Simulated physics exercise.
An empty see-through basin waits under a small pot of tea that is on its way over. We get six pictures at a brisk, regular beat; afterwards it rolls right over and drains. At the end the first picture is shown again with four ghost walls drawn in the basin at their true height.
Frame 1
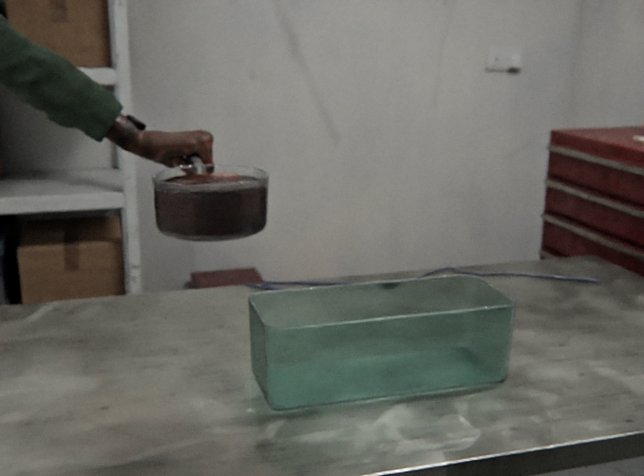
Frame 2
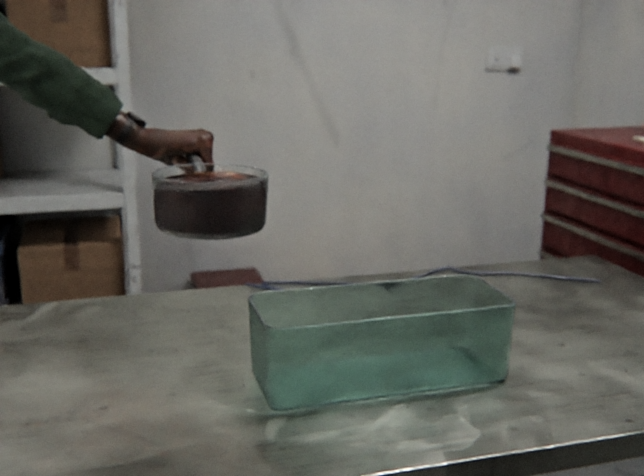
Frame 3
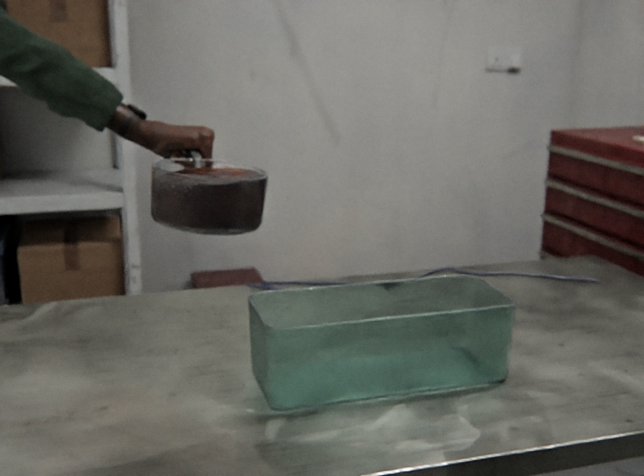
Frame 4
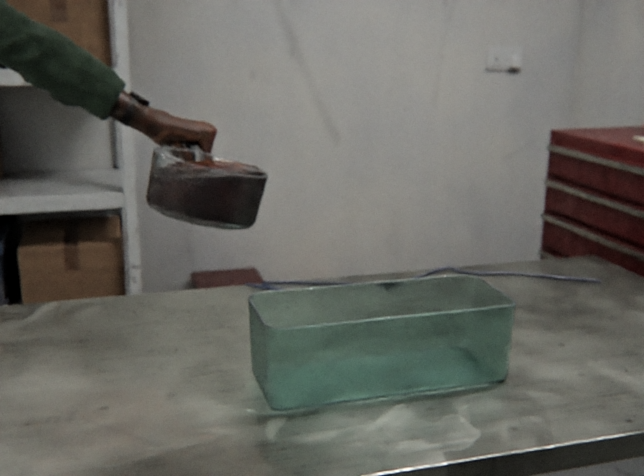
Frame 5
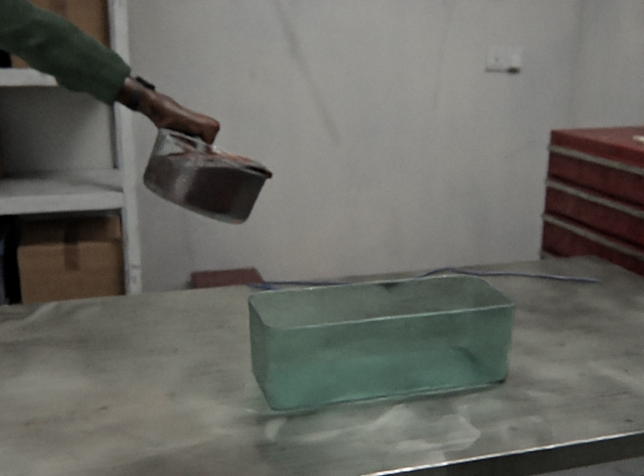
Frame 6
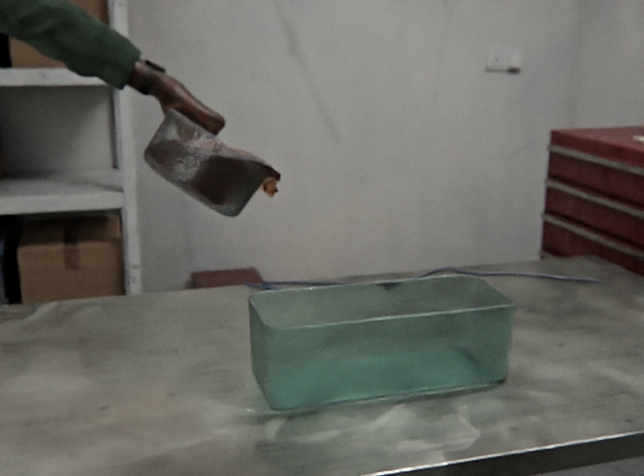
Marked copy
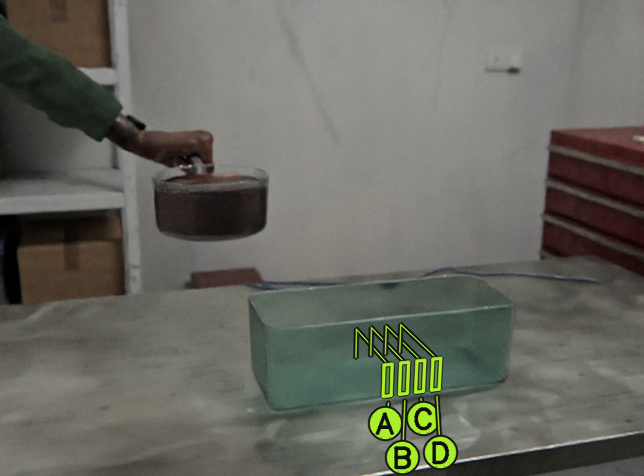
A hand holding a small clear pot of dark tea above an empty see-through basin, tilting it rightward until tea passes the lip.
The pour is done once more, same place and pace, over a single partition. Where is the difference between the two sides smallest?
A is best.
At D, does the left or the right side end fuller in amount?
The left side.
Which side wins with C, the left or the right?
The left one.
In lime, A at (388, 402); B at (404, 400); C at (421, 398); D at (436, 395).
For place A, about 48 % ends left of the wall and 49 % right of it; 4 % is lost outside.
For place B, about 72 % ends left of the wall and 21 % right of it; 7 % is lost outside.
For place C, about 83 % ends left of the wall and 8 % right of it; 8 % is lost outside.
For place D, about 82 % ends left of the wall and 11 % right of it; 7 % is lost outside.
